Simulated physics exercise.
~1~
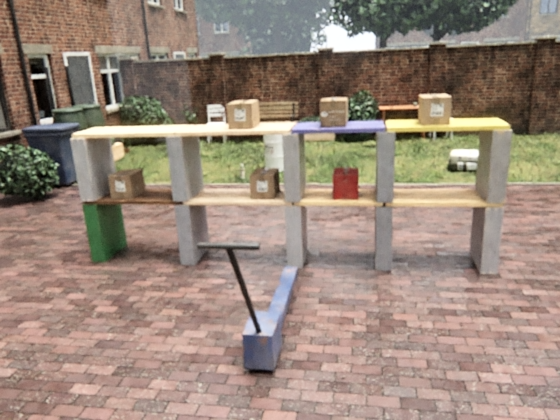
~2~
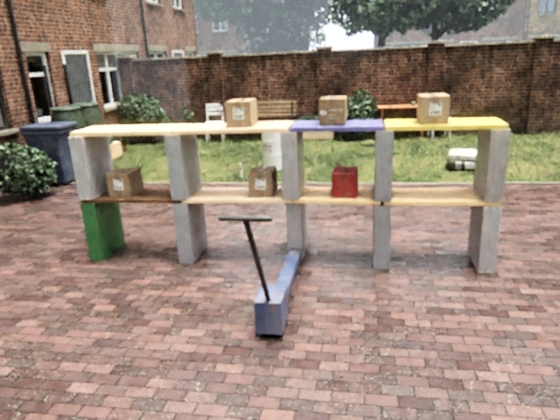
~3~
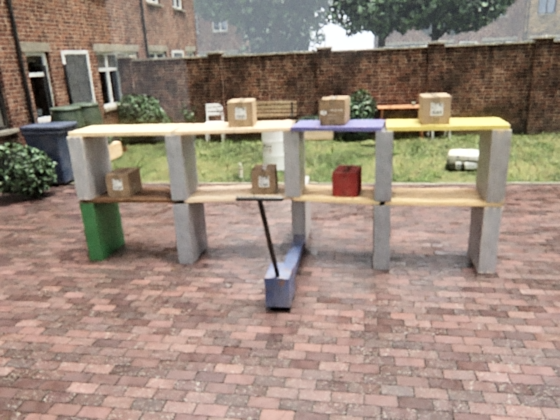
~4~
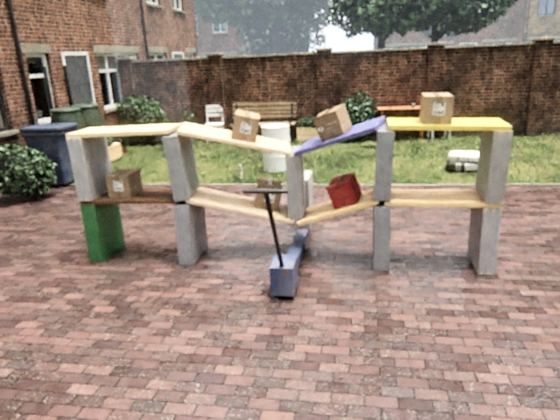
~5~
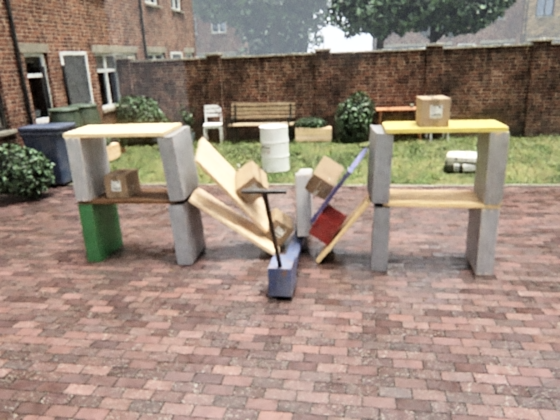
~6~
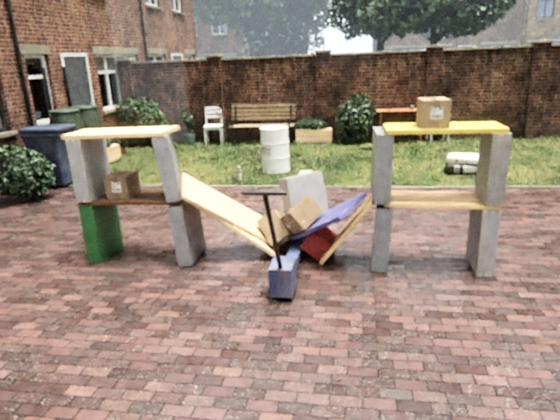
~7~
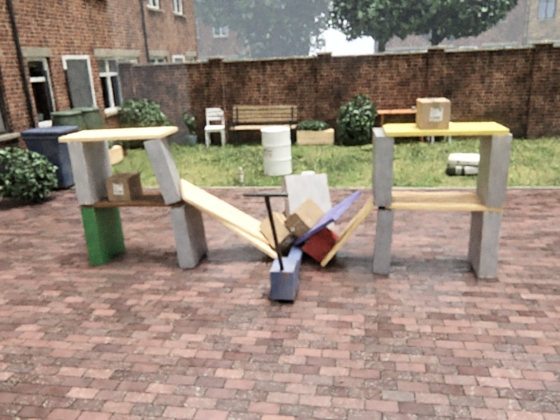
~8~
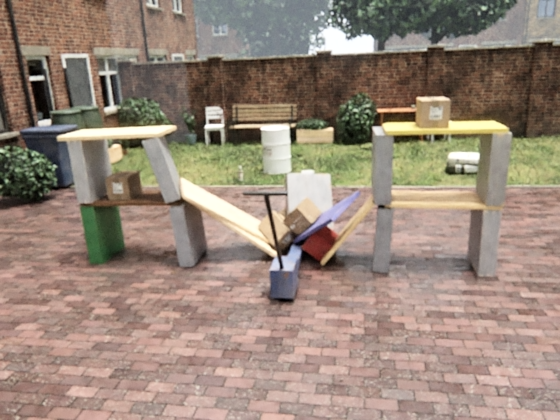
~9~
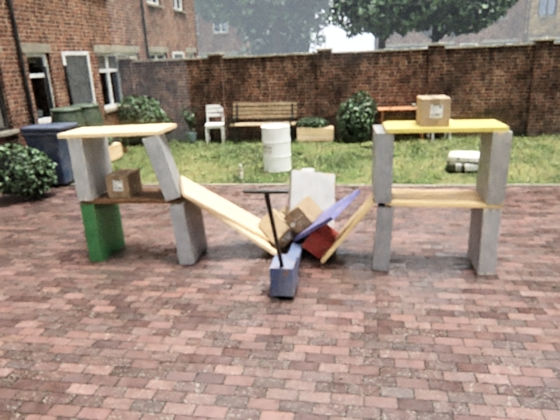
A low jack slides into the middle upright, and the central boards and boxes collapse inward.
